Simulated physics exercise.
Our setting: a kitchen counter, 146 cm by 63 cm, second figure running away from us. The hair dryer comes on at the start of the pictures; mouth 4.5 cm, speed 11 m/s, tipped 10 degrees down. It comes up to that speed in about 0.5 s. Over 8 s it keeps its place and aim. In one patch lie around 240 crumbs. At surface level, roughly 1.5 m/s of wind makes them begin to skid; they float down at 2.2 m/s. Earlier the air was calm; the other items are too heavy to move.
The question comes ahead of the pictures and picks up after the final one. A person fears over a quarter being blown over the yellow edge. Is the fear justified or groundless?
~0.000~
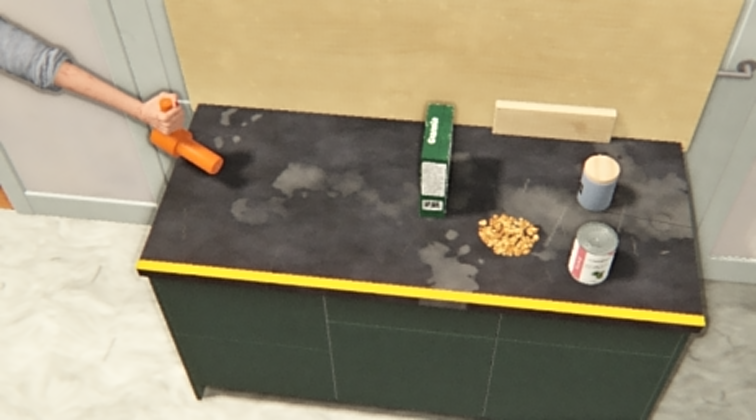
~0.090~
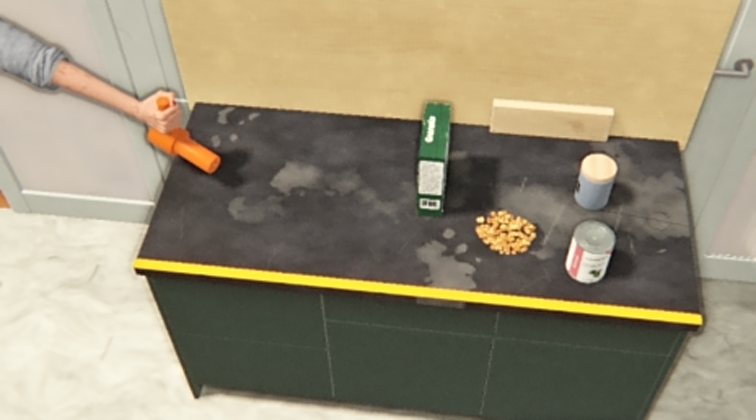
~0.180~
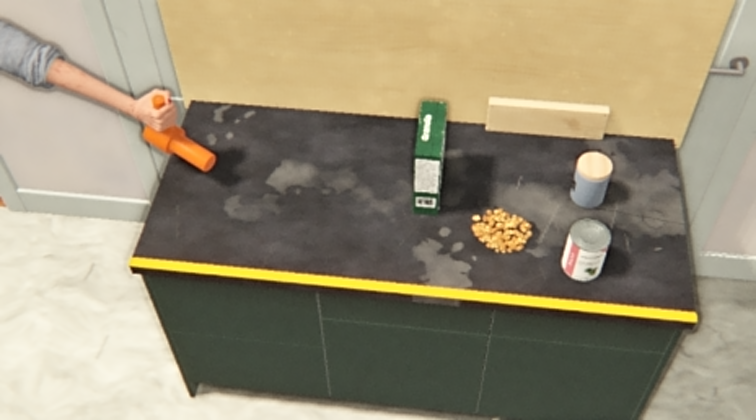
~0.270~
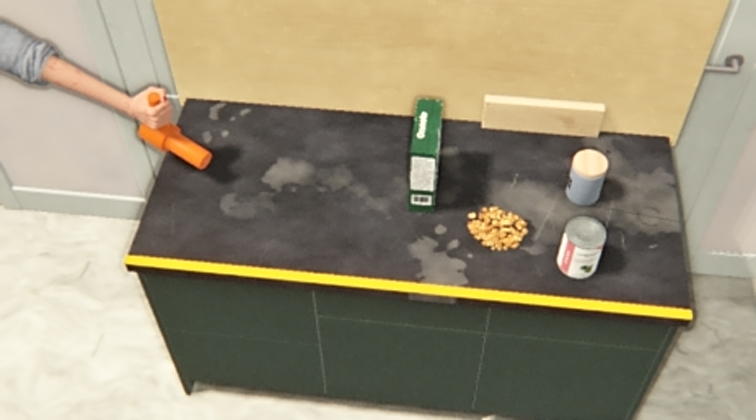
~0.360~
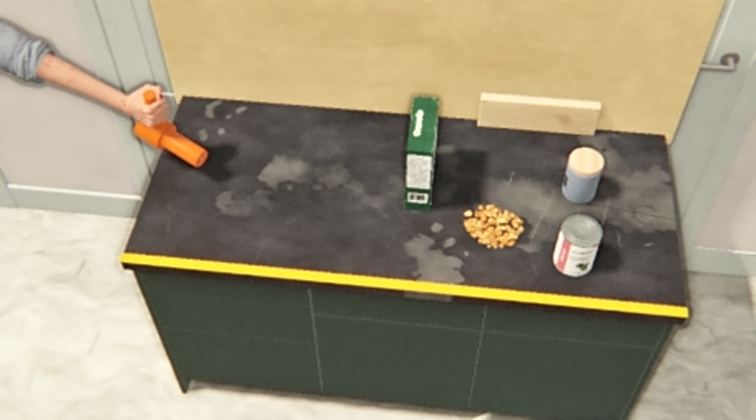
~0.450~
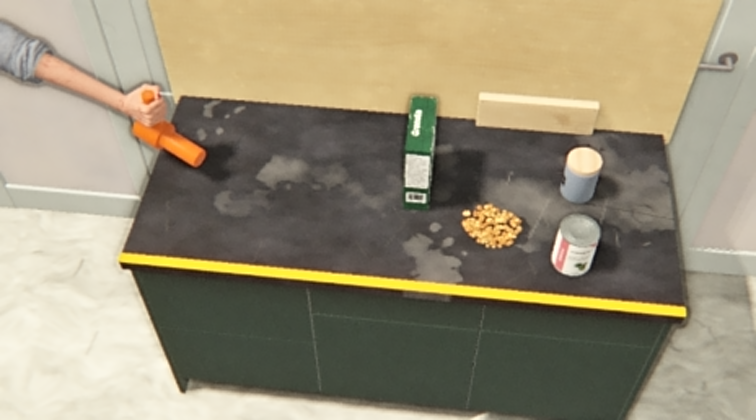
The loss never goes past a quarter.
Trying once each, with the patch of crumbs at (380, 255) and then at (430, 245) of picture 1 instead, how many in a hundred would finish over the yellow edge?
Roughly 80 %, then 50 %.
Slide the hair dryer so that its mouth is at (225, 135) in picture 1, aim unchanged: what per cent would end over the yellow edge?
That would come to roughly 20 %.
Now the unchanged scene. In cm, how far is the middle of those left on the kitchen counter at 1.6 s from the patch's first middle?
Around 20 cm from the start.
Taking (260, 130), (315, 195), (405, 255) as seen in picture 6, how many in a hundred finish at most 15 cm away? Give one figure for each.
0 %, 0 %, 0 %.
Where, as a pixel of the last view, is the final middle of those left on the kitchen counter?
Look somewhere near (584, 235).
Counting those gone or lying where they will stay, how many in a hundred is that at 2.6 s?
I would put it at around 20 %.
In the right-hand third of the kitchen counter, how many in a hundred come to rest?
Roughly 80 in a hundred.
After 1.6 s the count stands so, 0 % are over the yellow edge; the middle of those still in play is near (557, 223).
After 2.6 s the count stands so, 0 % are over the yellow edge; the middle of those still in play is near (582, 229).
After 4.4 s the count stands so, 0 % are over the yellow edge; the middle of those still in play is near (575, 236).
After 8.0 s, at the end, 0 % are over the yellow edge; the middle of those still in play is near (584, 235).
